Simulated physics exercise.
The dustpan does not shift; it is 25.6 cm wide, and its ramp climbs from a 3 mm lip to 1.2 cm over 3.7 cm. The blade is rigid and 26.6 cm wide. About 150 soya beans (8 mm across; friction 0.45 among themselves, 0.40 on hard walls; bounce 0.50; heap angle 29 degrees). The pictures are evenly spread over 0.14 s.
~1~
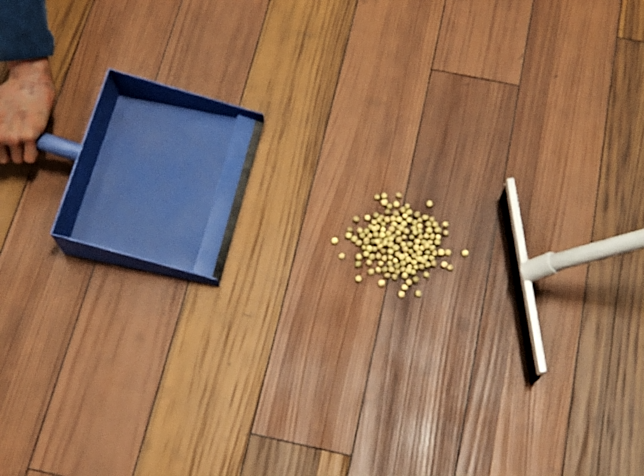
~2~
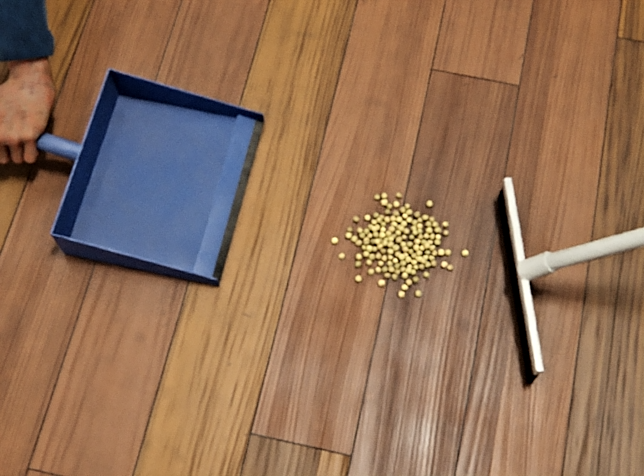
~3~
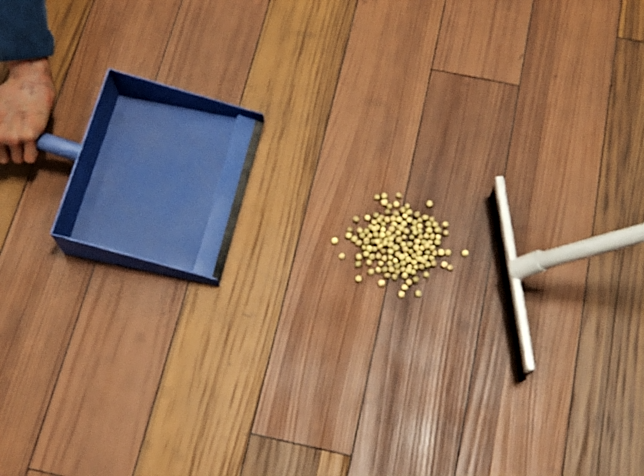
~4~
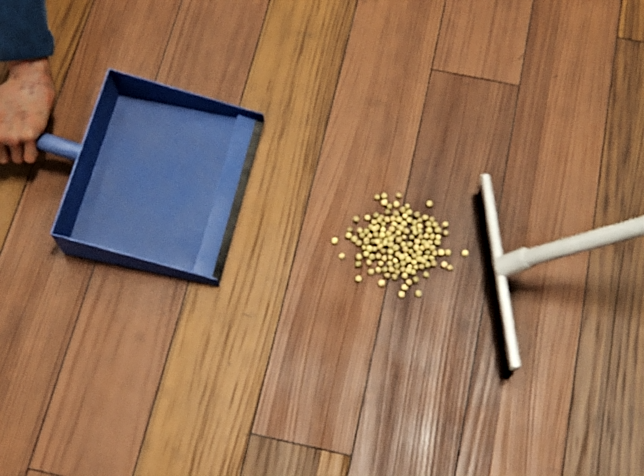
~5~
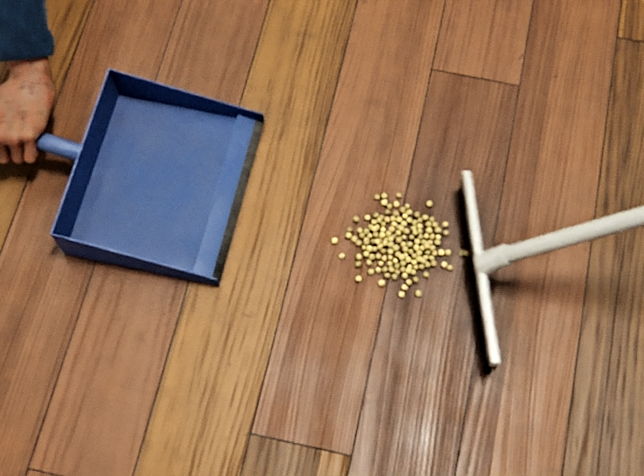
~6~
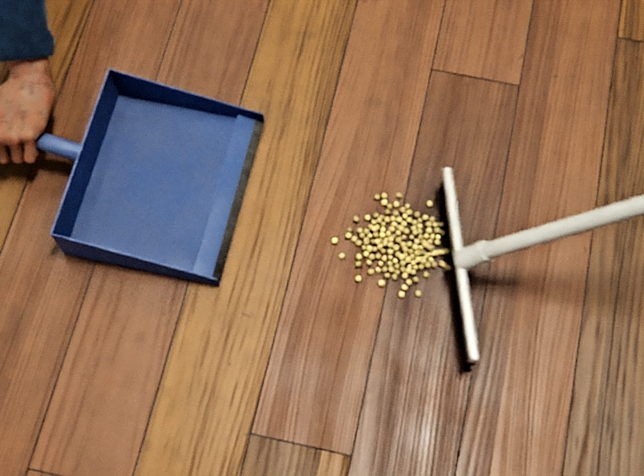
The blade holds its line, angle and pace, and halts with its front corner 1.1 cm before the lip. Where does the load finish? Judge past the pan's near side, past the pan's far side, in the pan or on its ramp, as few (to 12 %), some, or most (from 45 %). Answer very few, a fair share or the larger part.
Near side: A fair share, far side: Very few, pan: A fair share.
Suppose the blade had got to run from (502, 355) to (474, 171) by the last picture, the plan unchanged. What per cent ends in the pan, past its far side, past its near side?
Pan 0, far 0, near 15.
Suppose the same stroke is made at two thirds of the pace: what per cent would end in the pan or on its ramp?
It would be near 10 per cent.
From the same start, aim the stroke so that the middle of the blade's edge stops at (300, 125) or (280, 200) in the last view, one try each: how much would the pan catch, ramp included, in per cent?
Some 0 and 10 per cent.
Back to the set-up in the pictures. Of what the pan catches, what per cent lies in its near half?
Roughly 80 per cent.
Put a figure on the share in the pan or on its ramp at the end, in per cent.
Some 20 per cent.
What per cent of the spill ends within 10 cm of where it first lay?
About 0 per cent.
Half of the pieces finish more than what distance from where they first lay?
Roughly 24 cm.
Then, 0.14 s after the last picture, middle of the blade 18 cm from the lip; 0 % over the lip, far side 0 %, near side 5 %.
Then, 0.24 s after the last picture, middle of the blade 8 cm from the lip; 0 % over the lip, far side 0 %, near side 15 %.
Then, 0.47 s after the last picture, middle of the blade 5 cm from the lip; 25 % over the lip, far side 0 %, near side 20 %.
In the end, near side 20 %, far side 5 %, pan 20 %, in front of the lip or behind the blade 60 %.
